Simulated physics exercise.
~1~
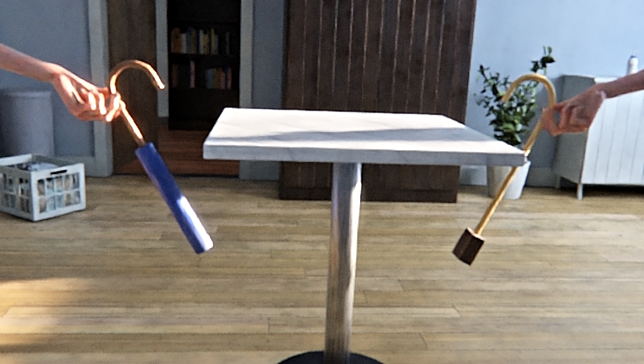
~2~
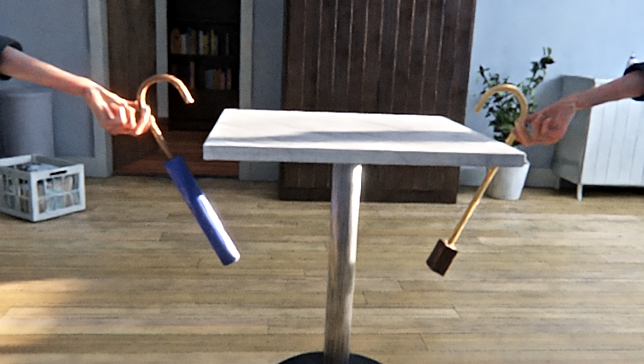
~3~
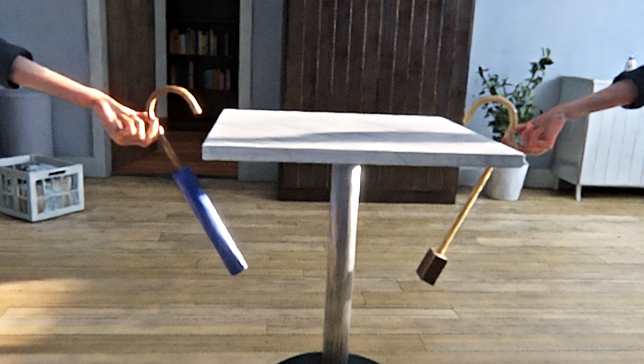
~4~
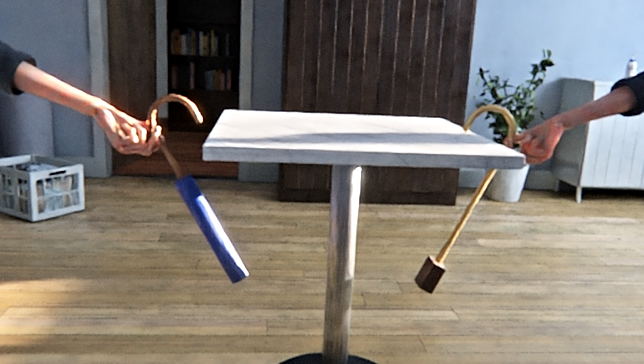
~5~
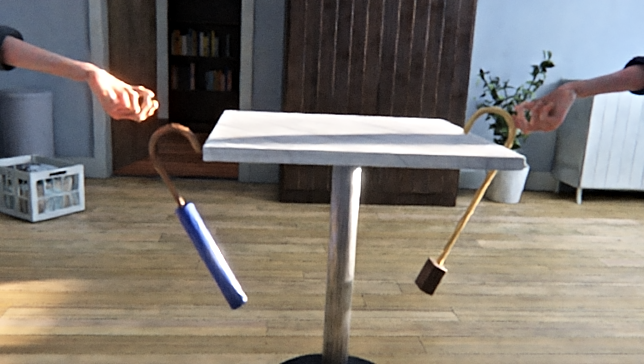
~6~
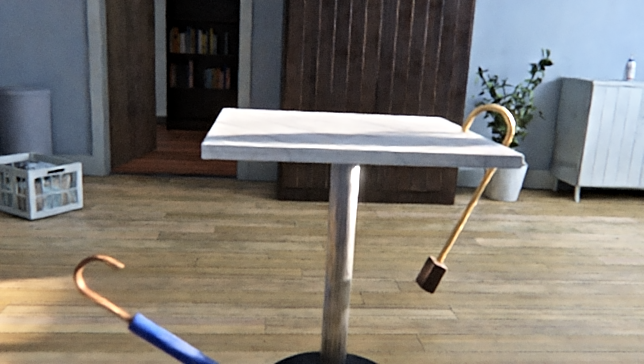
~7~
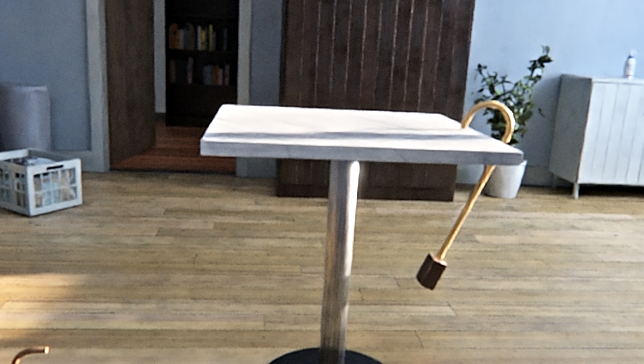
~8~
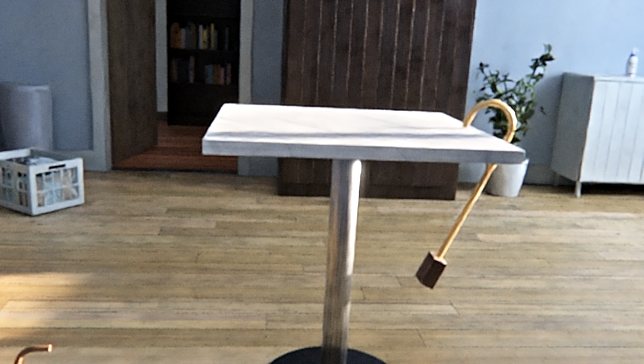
Blue umbrella dropping to the floor after two hands hook it and a brown brush on a table, the brush staying hung.
